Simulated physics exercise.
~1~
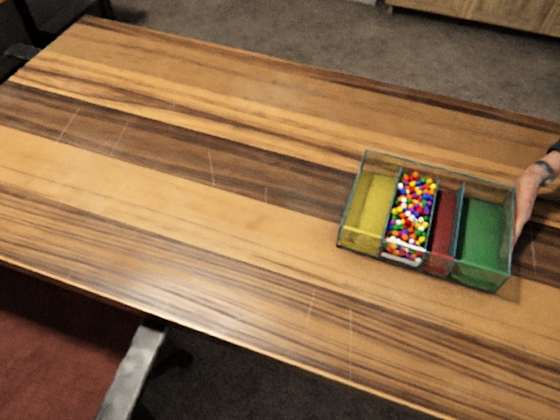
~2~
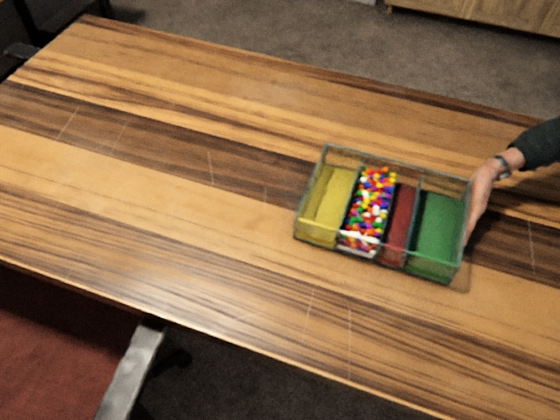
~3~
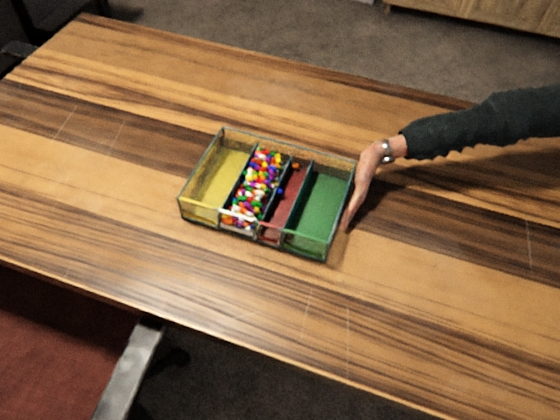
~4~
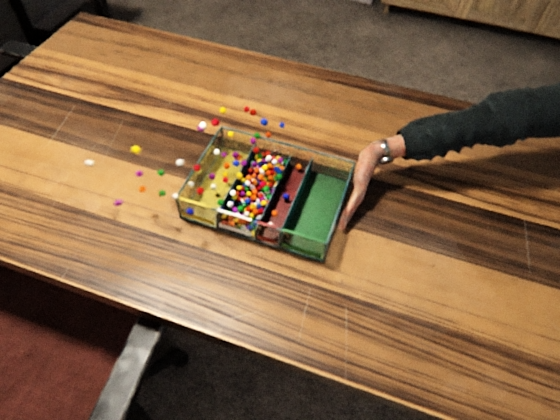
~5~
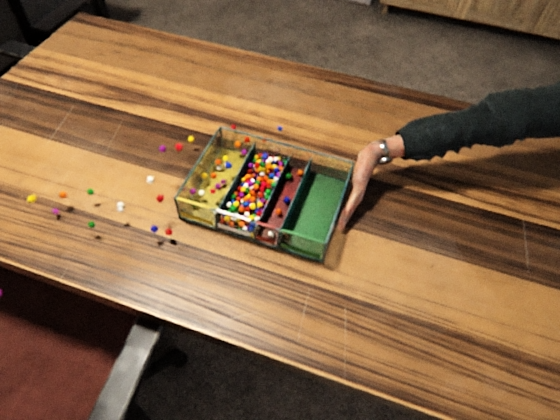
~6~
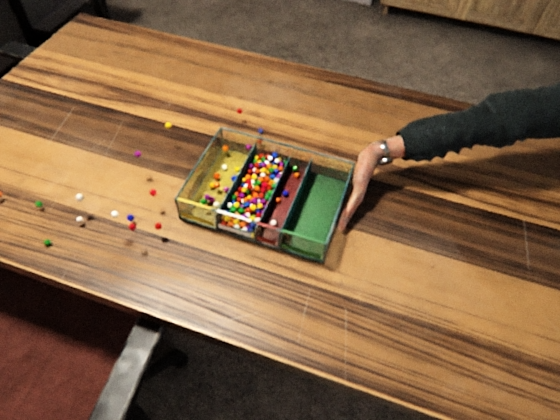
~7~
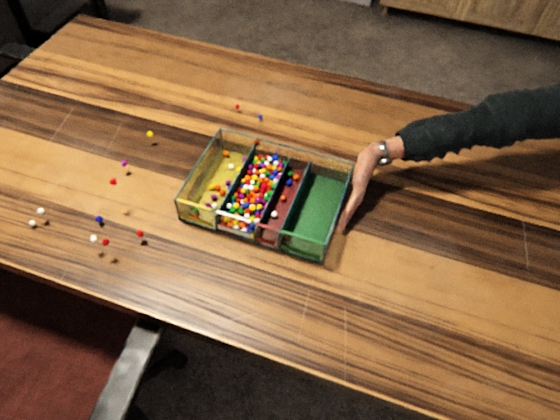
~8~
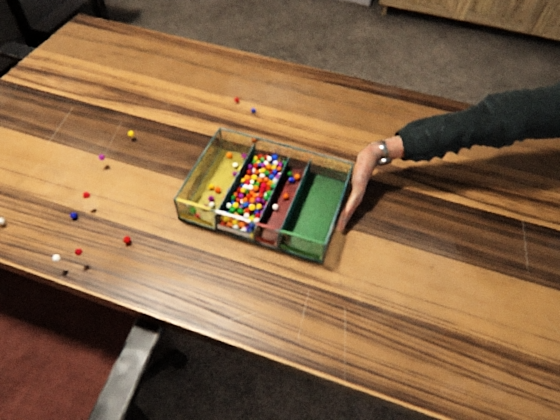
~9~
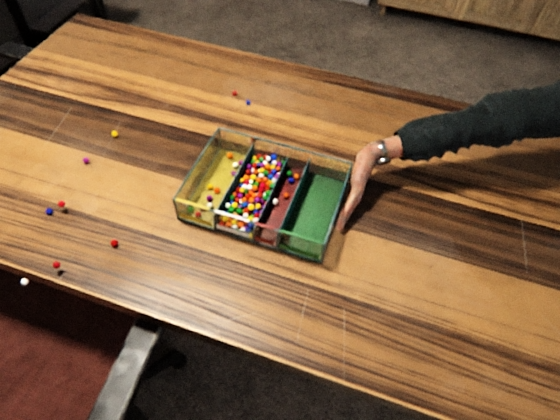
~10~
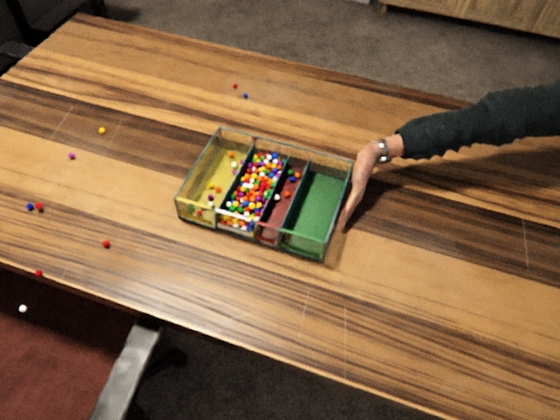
A divided tray slides left under a hand, stops abruptly, and colorful beads scatter leftward.
